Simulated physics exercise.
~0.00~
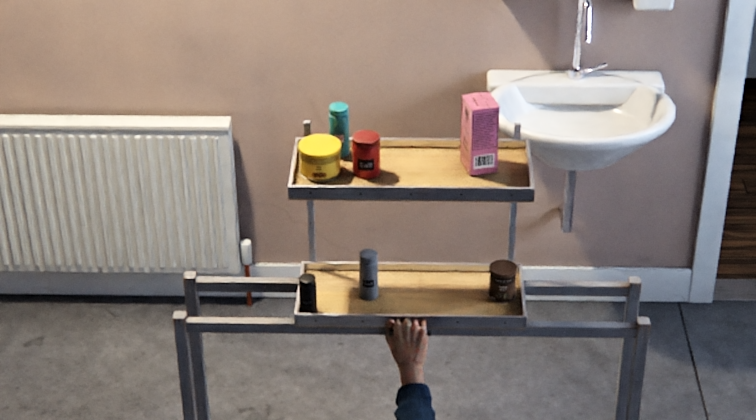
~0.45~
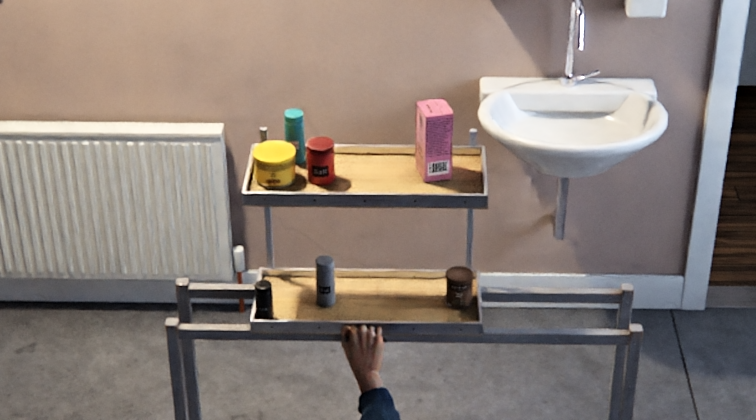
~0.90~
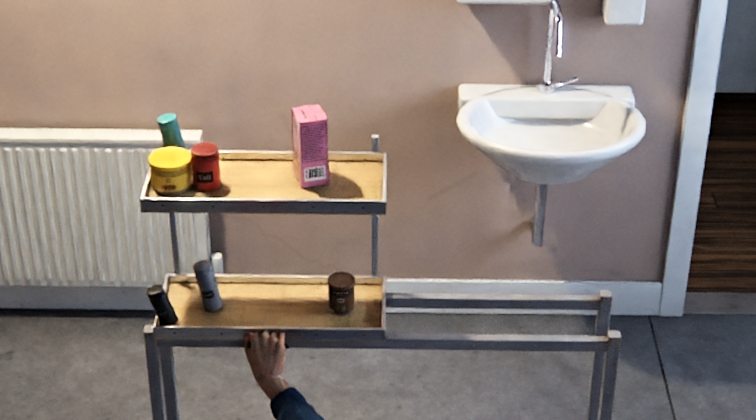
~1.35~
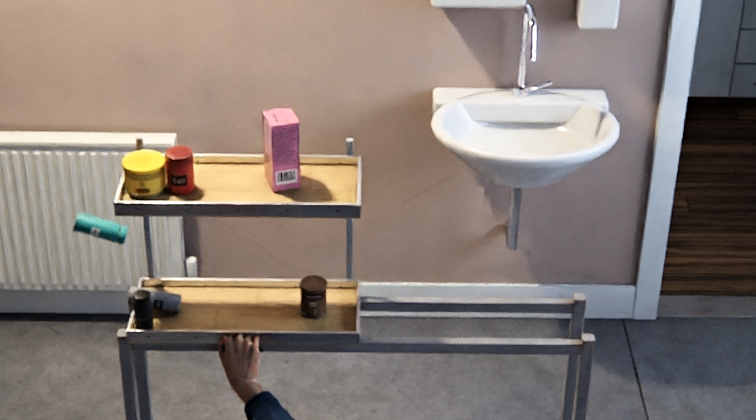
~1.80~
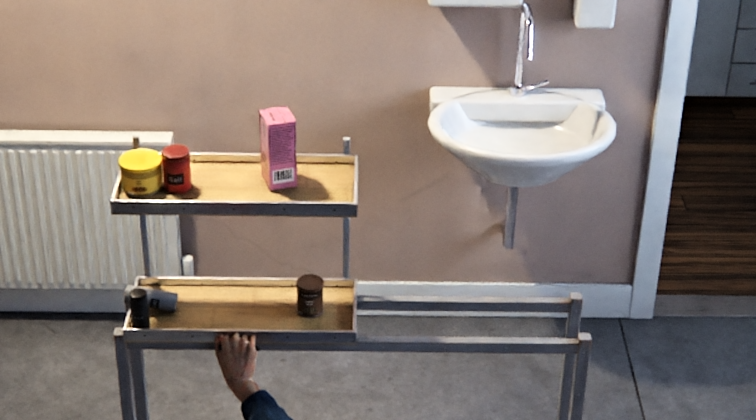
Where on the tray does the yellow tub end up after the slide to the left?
It stays in its original spot, still standing near the left end of the upper level beside the red jar.
A hand grips the front edge of a two-level sliding tray in a room with a white radiator and a sink, seen from the front and slightly above. The upper level holds a yellow tub, turquoise shaker, red jar and pink carton; the lower holds black and grey shakers and a brown tin. The hand moves left with the tray, and the three shakers tilt left. The turquoise one tumbles off the left end and drops from sight, while the grey one topples. Finally the black shaker stands upright, the grey lies flat, and the carton and tin sit slightly farther left on the tray.
